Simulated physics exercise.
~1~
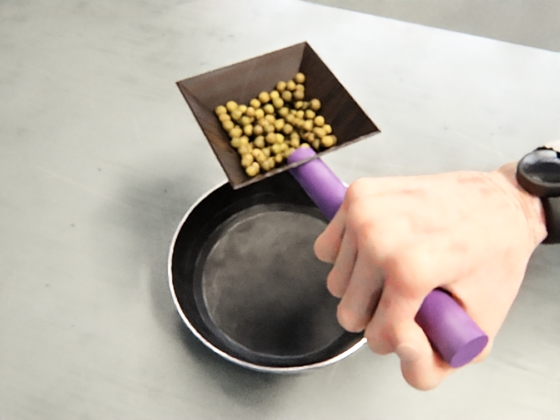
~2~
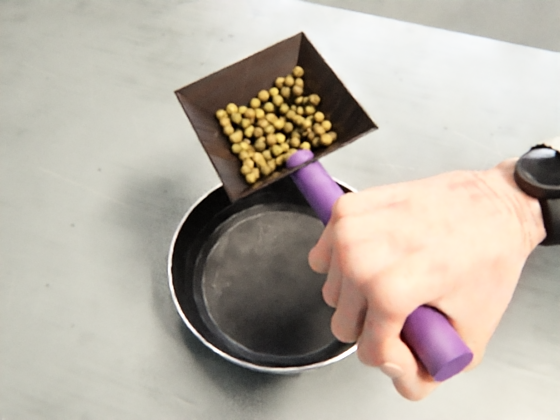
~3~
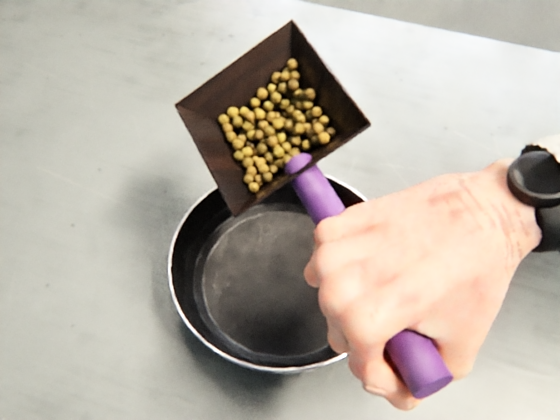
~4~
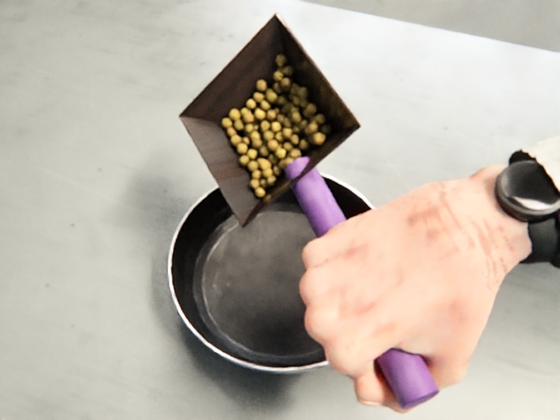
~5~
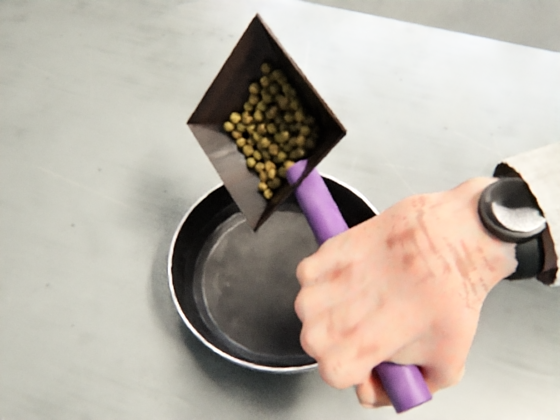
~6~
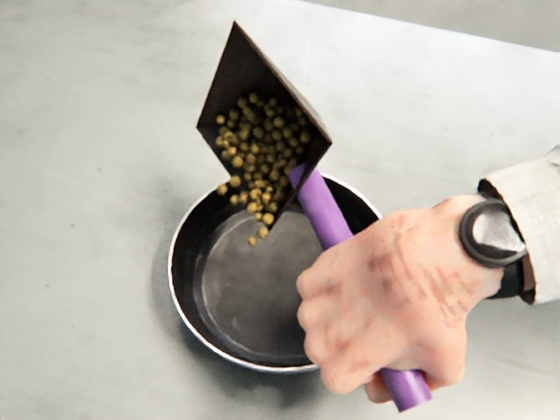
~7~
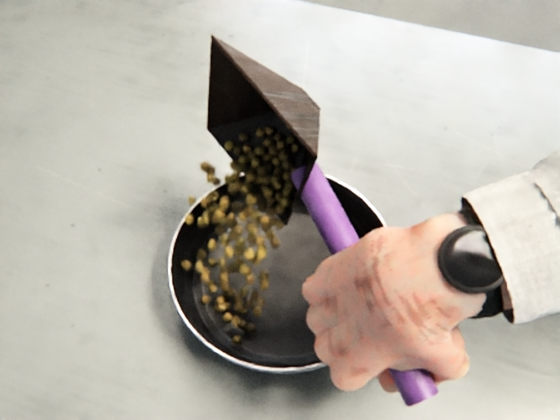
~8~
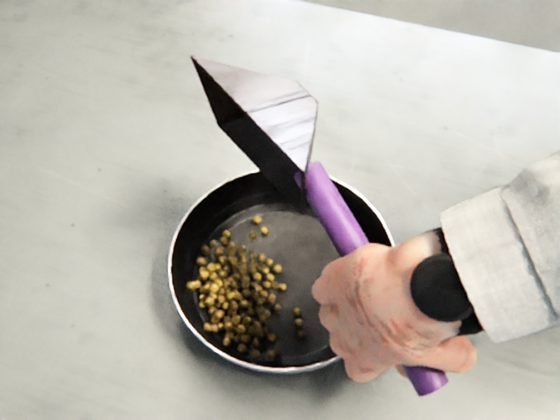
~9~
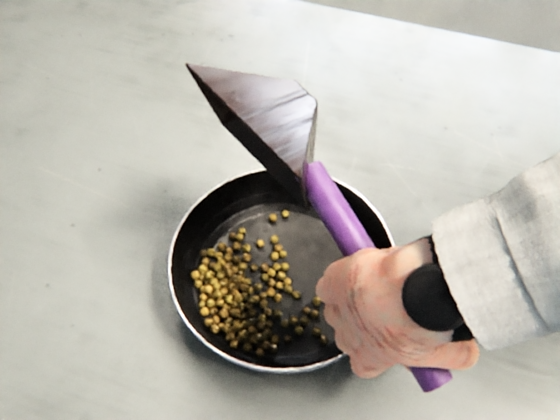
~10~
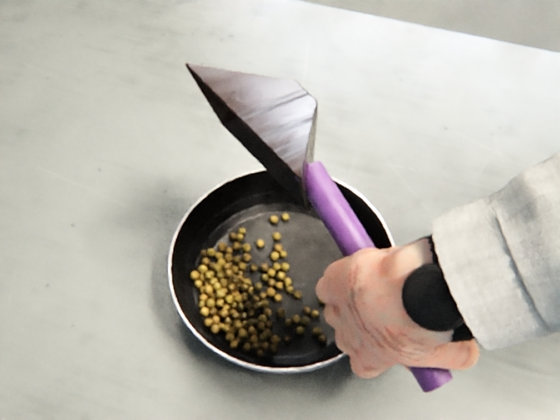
A hand wearing a dark round wristwatch, its pale sleeve coming into view, grips the purple handle of a dark, flaring square scoop, seen from above over a light grey tabletop. The scoop holds a heap of small olive-green balls like peas, and a black frying pan with a pale rim sits beneath it. The hand steadily tilts the scoop to the left, and the peas bunch toward its lower corner. A few spill over the edge, then the rest pour out in a loose stream. They scatter and settle mostly across the left and lower part of the pan, while the emptied scoop is held still, tipped over above it.
